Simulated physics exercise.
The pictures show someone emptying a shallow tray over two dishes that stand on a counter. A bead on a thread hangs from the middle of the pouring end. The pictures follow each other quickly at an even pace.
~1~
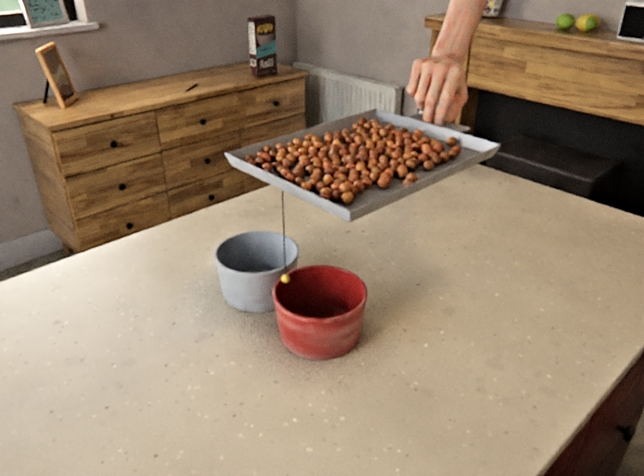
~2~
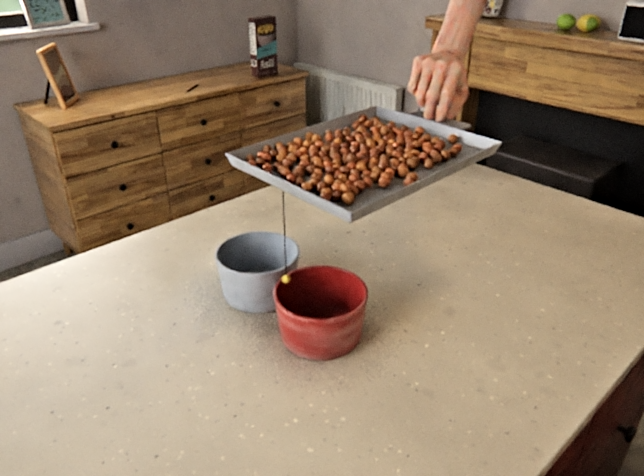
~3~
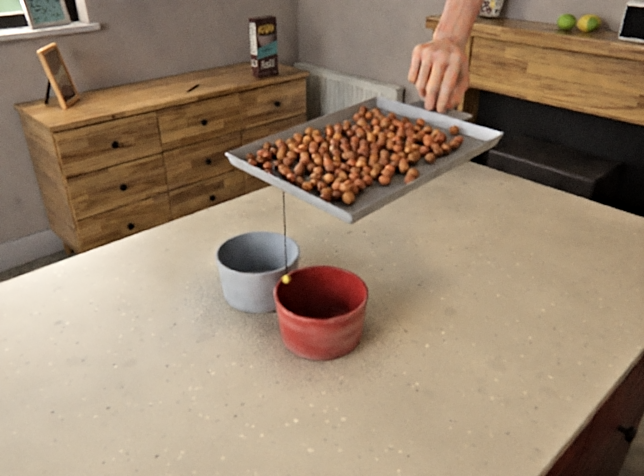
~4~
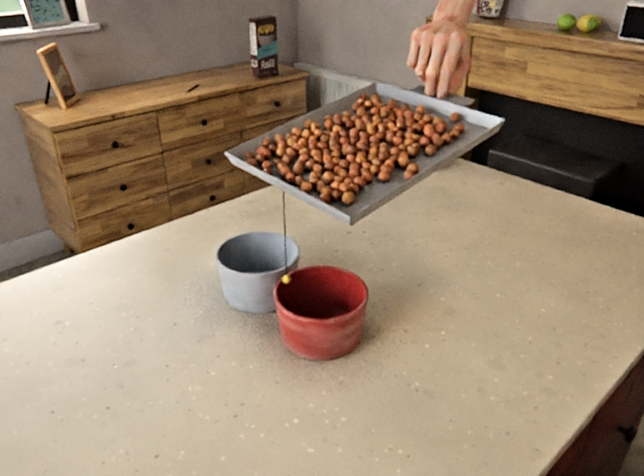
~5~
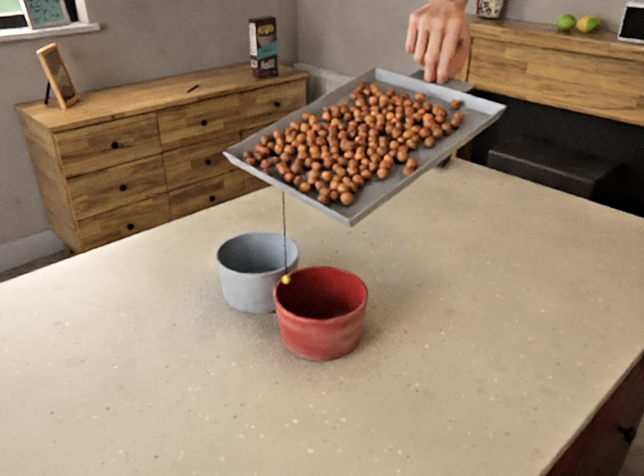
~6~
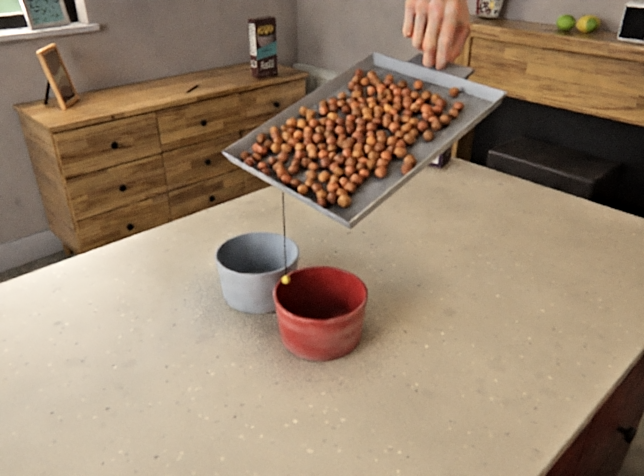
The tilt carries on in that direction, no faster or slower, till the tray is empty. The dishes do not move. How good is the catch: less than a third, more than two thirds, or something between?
The two hold under a third of the load.
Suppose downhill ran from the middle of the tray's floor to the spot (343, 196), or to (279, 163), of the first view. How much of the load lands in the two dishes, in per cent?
In turn 0 and 60 in a hundred.
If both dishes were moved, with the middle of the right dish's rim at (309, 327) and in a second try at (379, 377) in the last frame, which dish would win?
One: Right. Two: The left dish.
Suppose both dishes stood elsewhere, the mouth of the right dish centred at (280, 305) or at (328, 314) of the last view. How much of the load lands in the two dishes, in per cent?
In turn 40 and 30 in a hundred.
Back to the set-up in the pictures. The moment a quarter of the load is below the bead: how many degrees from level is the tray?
At some 75 degrees.
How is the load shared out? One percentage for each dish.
Left dish: 0 %, right dish: 0 %.
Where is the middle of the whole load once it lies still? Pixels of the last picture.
Roughly at (268, 402).
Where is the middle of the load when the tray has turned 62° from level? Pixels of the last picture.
At about (309, 172).
Soon, tray tipped steeply; most on the tray; a stray few outside both; a small part in the air.
A while on, tray tipped right over; a stray few on the tray; a stray few in the right dish; most outside both; a small part in the air.
Towards the end, tray tipped past a quarter turn; a stray few in the right dish; nearly all outside both.
Finally, tray tipped past a quarter turn; a stray few in the right dish; none in the left dish; nearly all outside both.
